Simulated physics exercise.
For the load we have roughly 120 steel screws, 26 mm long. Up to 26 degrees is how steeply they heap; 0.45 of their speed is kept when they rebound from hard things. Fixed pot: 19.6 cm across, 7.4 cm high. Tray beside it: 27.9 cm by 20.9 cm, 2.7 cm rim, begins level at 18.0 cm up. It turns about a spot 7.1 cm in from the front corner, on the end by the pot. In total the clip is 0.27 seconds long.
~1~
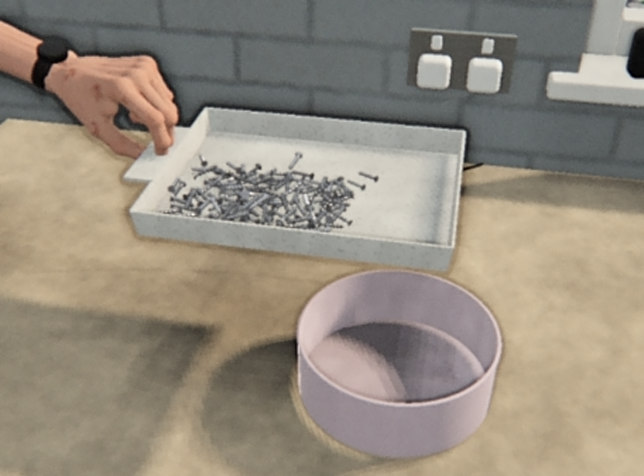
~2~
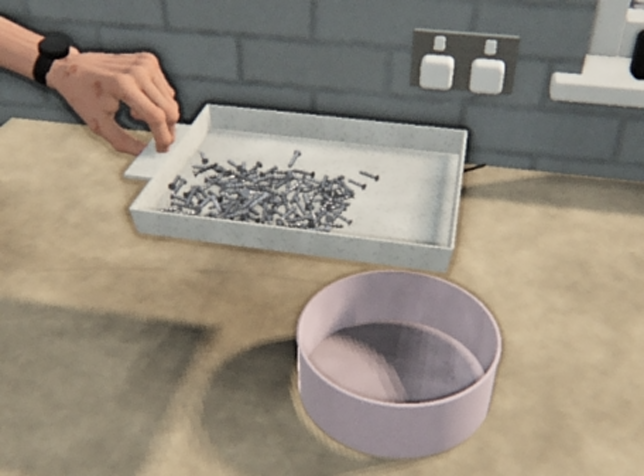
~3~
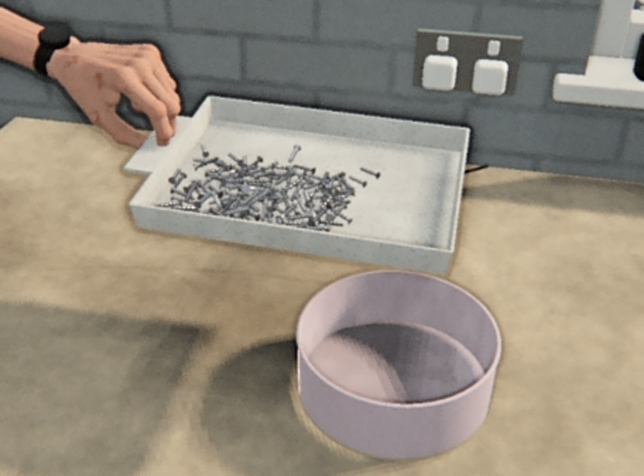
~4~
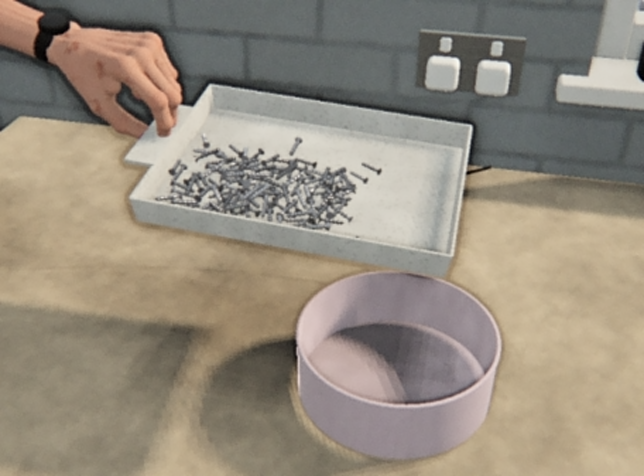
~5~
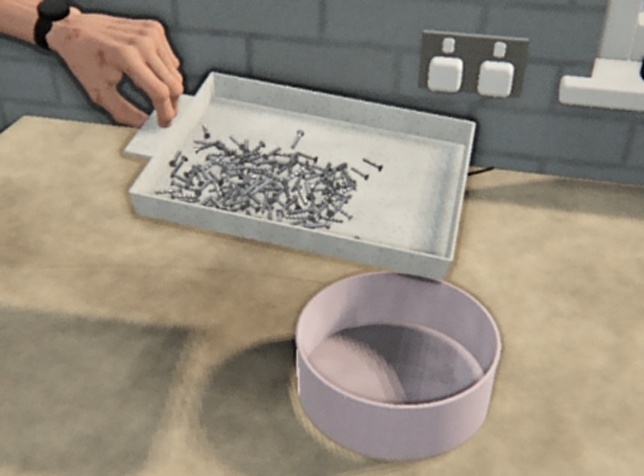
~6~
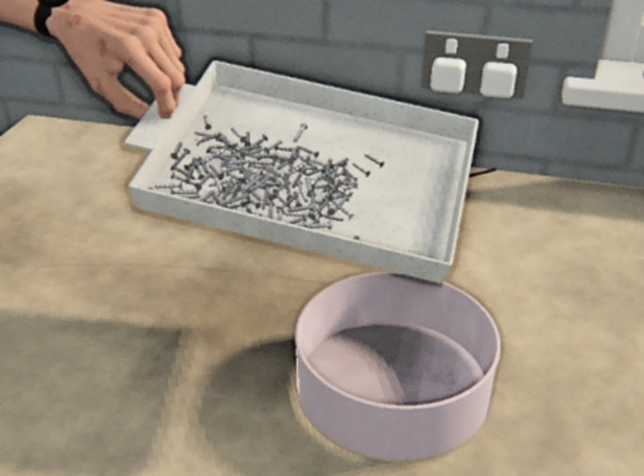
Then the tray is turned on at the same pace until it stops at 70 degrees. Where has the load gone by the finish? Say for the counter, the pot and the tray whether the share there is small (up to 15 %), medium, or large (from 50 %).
Counter: Small. Pot: Medium. Tray: Large.
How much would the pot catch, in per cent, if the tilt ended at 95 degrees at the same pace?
Estimate: Roughly 95 percent.
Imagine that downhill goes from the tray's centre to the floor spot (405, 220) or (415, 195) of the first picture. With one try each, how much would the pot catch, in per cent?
Approximately 5 percent, then 0 percent.
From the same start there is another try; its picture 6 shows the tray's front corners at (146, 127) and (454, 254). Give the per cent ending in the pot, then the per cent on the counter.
Split: Pot = 10, counter = 25.
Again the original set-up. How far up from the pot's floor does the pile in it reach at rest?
Roughly 1.5 centimetres.
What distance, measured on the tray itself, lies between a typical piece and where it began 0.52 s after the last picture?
Displacement on the tray: Roughly 5 cm.
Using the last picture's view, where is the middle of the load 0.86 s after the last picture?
By then the middle of the load sits around (363, 240).
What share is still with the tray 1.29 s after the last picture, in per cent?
About 80%.
Then, 0.52 s after the last picture, tilt 39 degrees; the tray holds 100 %, the pot 0 %.
Then, 0.86 s after the last picture, tilt 58 degrees; the tray holds 100 %, the pot 0 %.
Then, 1.29 s after the last picture, tilt 70 degrees; the tray holds 80 %, the pot 15 %.
In the end, counter 0 %, pot 40 %, tray 60 %.
